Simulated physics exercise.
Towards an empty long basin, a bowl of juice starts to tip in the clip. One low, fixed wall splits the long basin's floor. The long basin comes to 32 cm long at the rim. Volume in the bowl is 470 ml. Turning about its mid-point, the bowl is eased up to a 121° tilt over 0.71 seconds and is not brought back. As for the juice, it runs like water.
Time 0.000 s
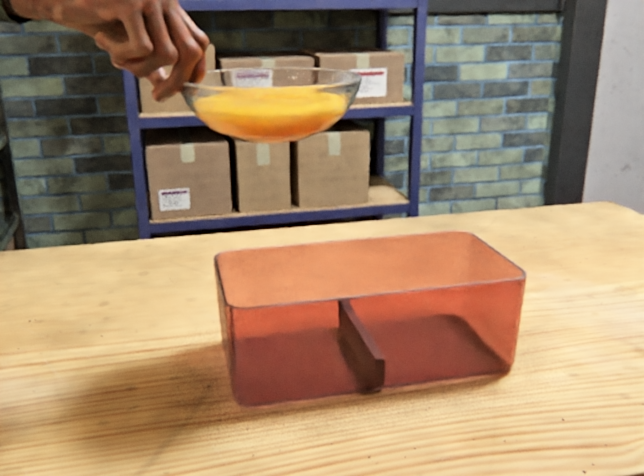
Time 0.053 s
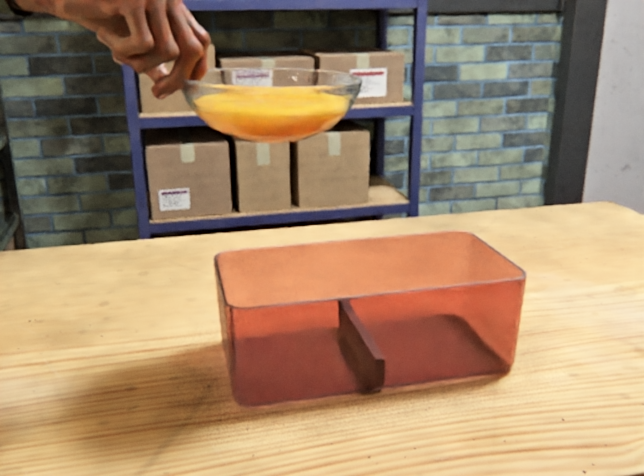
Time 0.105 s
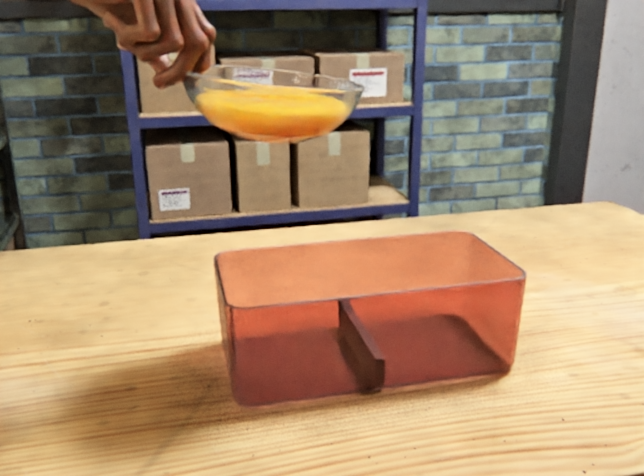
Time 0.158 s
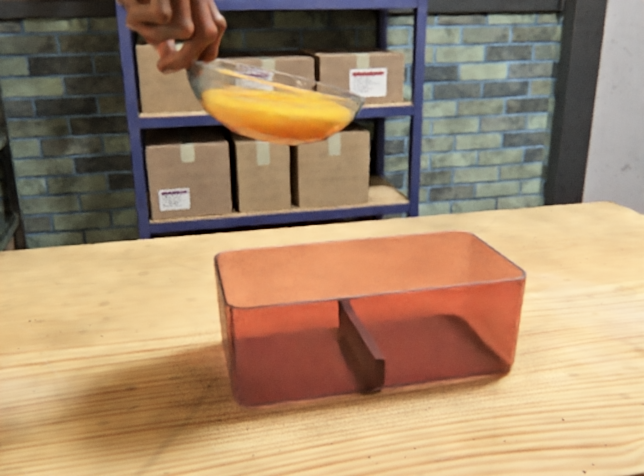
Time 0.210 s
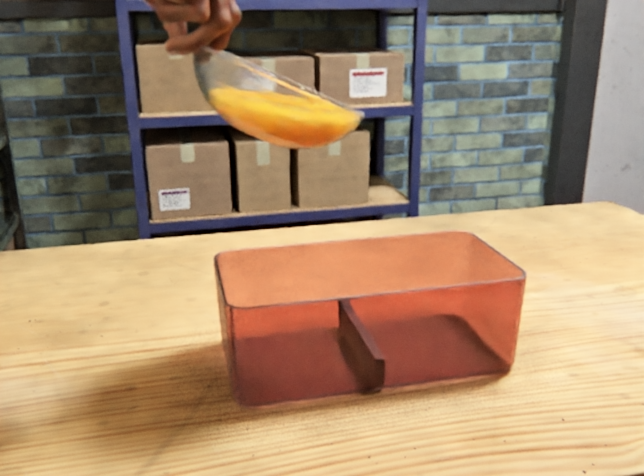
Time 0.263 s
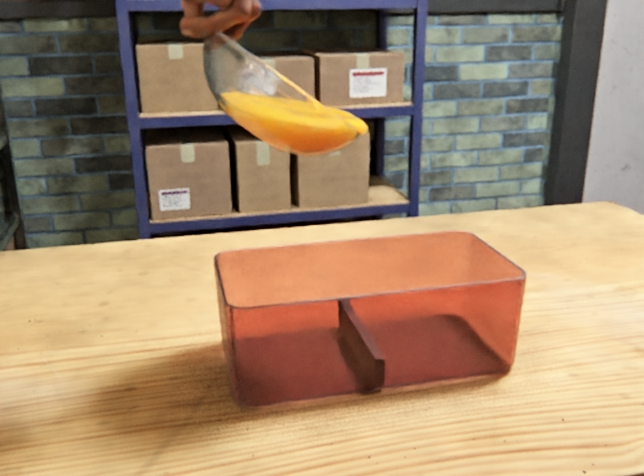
On a wooden table before shelves of cardboard boxes, an empty reddish basin with a low divider stays still while a hand above it steadily tilts a clear bowl of orange juice rightward, the juice reaching the lowered rim.
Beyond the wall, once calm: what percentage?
76 out of 100.
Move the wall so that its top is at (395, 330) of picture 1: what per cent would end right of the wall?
Then about 50 per cent.
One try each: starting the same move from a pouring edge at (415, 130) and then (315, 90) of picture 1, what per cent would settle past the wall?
I'd expect close to 80 per cent and then close to 45 per cent.
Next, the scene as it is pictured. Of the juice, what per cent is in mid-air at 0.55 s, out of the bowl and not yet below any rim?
Near 16 in a hundred.
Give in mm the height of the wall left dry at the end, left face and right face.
For the left, around 32 mm; for the right, around 22 mm.
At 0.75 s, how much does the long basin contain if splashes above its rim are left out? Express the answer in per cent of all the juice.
92 %, more or less.
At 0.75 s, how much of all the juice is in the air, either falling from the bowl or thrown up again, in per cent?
Near 8 percent.
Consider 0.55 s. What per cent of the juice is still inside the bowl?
Fraction remaining: Approx. 0 per cent.
After 0.55 s the tilt is 106° and 0 per cent is still to pour, 2 is left of the wall and 82 right of it.
After 0.75 s the tilt is 121° and 0 per cent is still to pour, 16 is left of the wall and 76 right of it.
After 0.97 s the tilt is 121° and 0 per cent is still to pour, 20 is left of the wall and 76 right of it.
After 1.21 s the tilt is 121° and 0 per cent is still to pour, 20 is left of the wall and 76 right of it.
In the end 20 per cent lies left of the wall, 76 right of it and 4 outside.
